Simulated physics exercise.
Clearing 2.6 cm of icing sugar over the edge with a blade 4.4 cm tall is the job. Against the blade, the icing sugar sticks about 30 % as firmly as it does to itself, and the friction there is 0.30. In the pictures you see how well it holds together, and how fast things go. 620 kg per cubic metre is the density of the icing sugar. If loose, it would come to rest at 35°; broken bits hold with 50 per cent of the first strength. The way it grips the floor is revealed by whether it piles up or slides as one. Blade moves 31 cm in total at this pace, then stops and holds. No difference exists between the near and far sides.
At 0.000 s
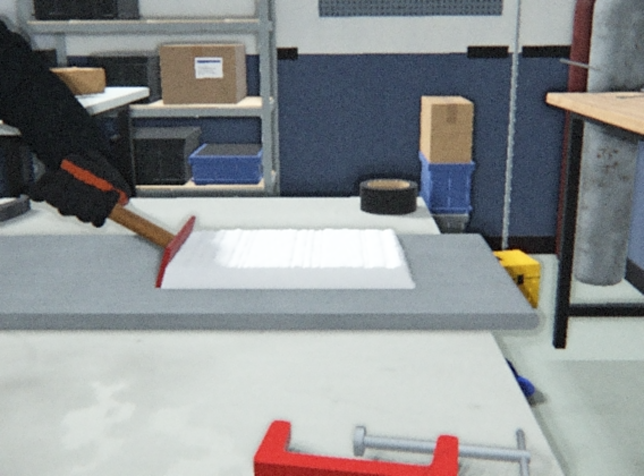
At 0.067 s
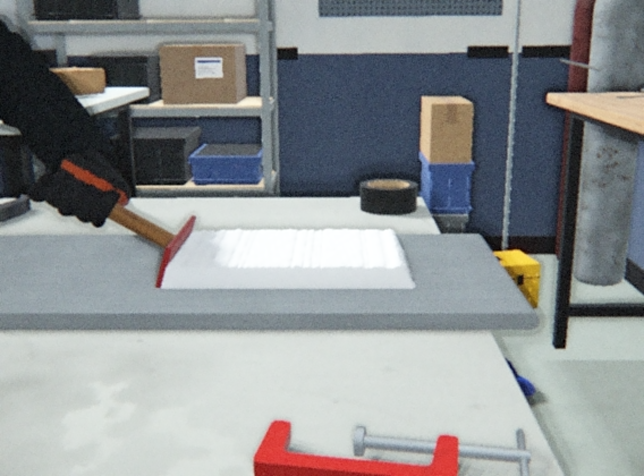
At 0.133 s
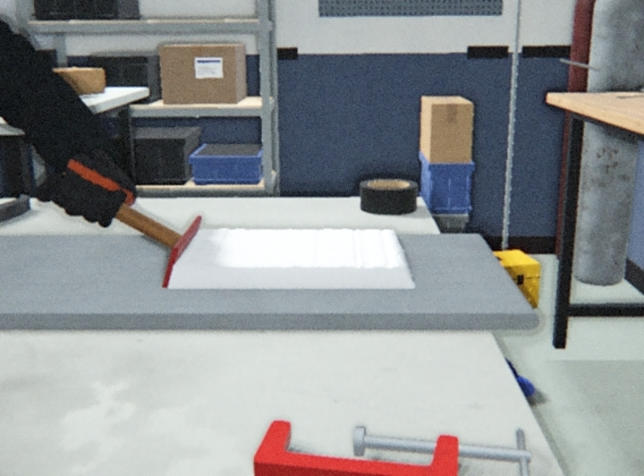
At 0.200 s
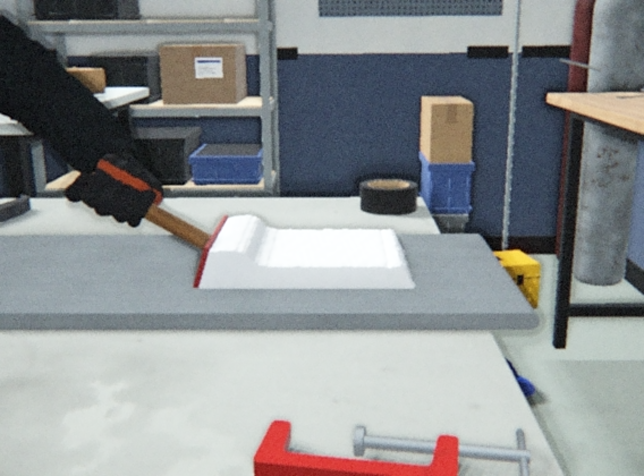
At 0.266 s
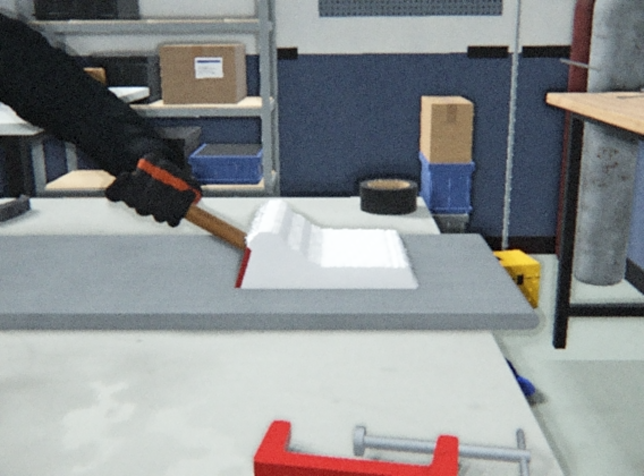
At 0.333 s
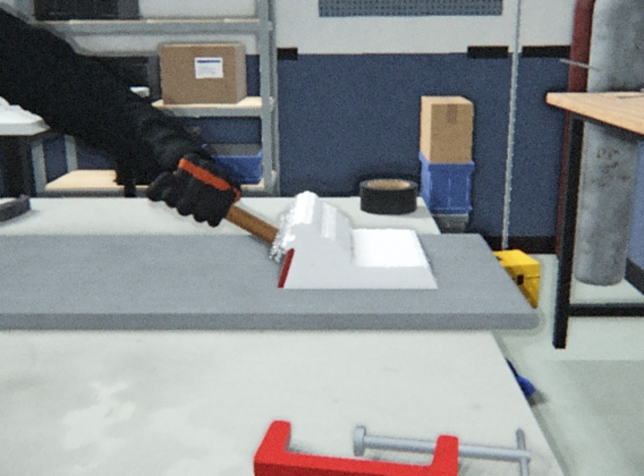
A gloved hand pushing white powder rightward along a grey board with a red blade, the layer bunching into a taller ridge.
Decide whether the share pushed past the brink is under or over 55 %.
Turns out it sits beneath 55 percent.
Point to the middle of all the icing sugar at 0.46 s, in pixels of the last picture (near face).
Centre noted at roughly (423, 268).
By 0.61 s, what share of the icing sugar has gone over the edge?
Something close to 4 in a hundred.
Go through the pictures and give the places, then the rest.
In the first picture, foot of the blade at (161, 289), not yet moved; leading edge of the icing sugar at (412, 285), piled 2.6 cm high.
In the second picture, foot of the blade at (161, 289), not yet moved; leading edge of the icing sugar at (412, 285), piled 2.6 cm high.
In the third picture, foot of the blade at (168, 289), moved 8 mm; leading edge of the icing sugar at (412, 285), piled 2.8 cm high.
In the fourth picture, foot of the blade at (199, 289), moved 4.4 cm; leading edge of the icing sugar at (412, 285), piled 4.6 cm high.
In the fifth picture, foot of the blade at (241, 289), moved 9.2 cm; leading edge of the icing sugar at (415, 285), piled 6.8 cm high.
In the sixth picture, foot of the blade at (284, 289), moved 14 cm; leading edge of the icing sugar at (435, 288), piled 7.8 cm high.
After 0.46 s, 0 % has gone over the edge and 3 % has spilled back over the blade.
After 0.61 s, 4 % has gone over the edge and 3 % has spilled back over the blade.
After 0.76 s, 27 % has gone over the edge and 3 % has spilled back over the blade.
After 0.90 s, 28 % has gone over the edge and 3 % has spilled back over the blade.
After 1.01 s, at the end, 28 % has gone over the edge and 3 % has spilled back over the blade.
